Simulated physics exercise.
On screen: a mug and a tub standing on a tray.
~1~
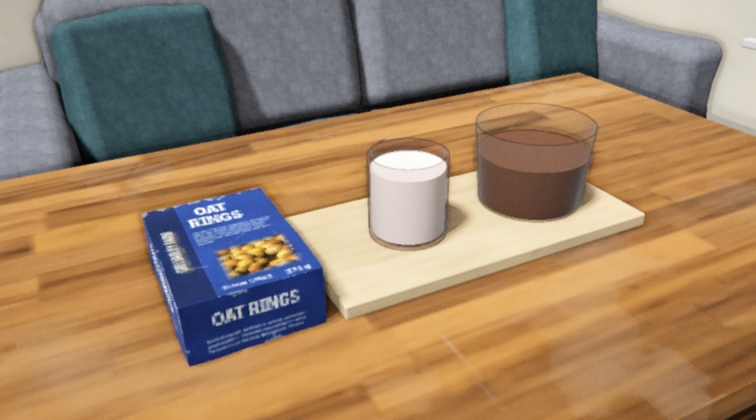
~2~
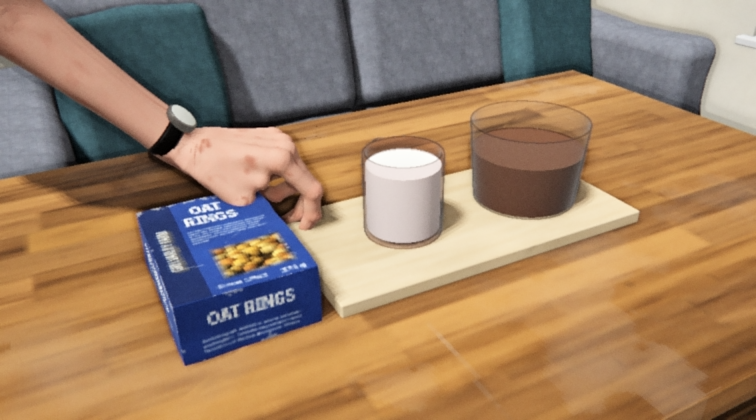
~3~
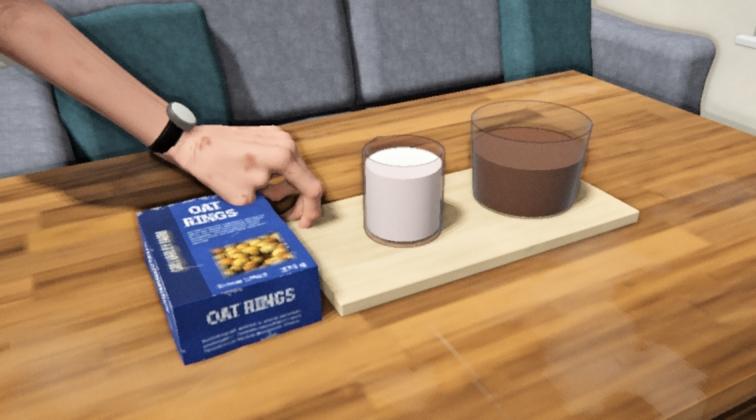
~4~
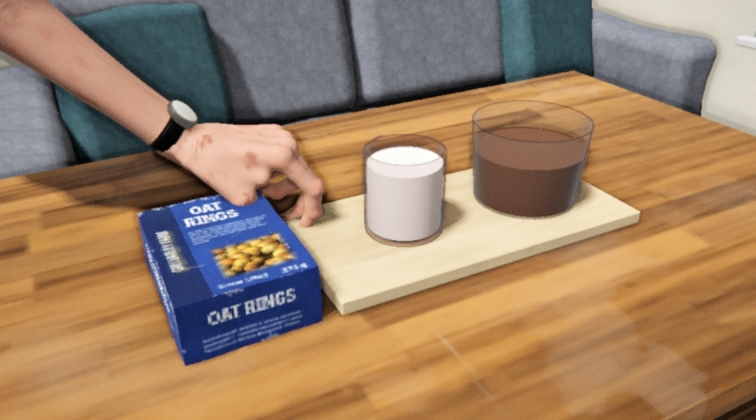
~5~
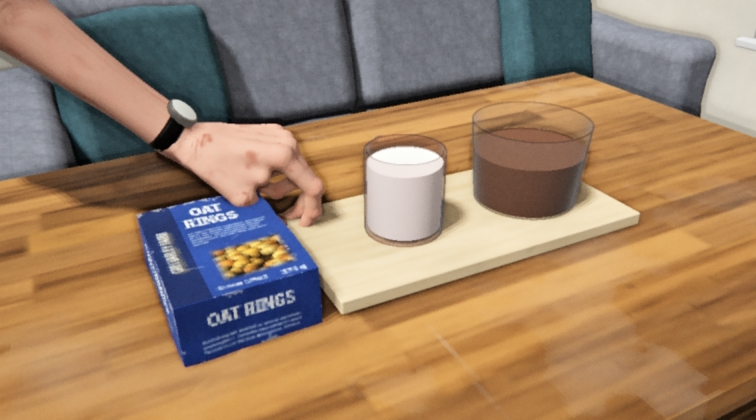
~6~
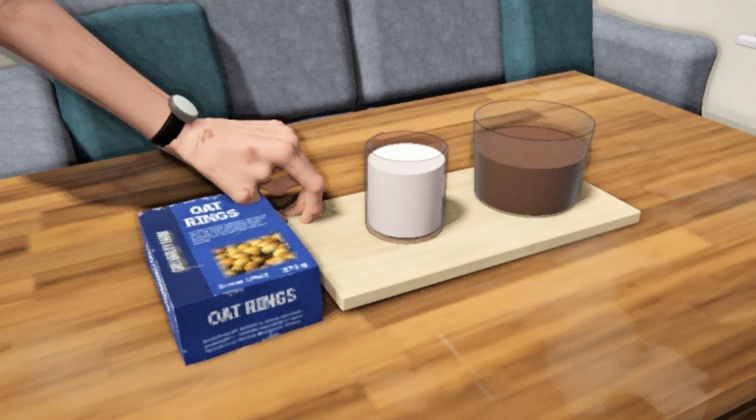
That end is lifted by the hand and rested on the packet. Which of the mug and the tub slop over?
First the mug, which leaks nothing, then the tub, which leaks nothing.
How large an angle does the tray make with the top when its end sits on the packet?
About 11 degrees.
Next, the tray slopes by about 6°; mug, its rim is dry; tub, its rim is dry.
After that, the tray slopes by about 12°; mug, its rim is dry; tub, its rim is dry.
Finally, the tray slopes by about 11°, resting on the packet; mug, its rim is dry; tub, its rim is dry.
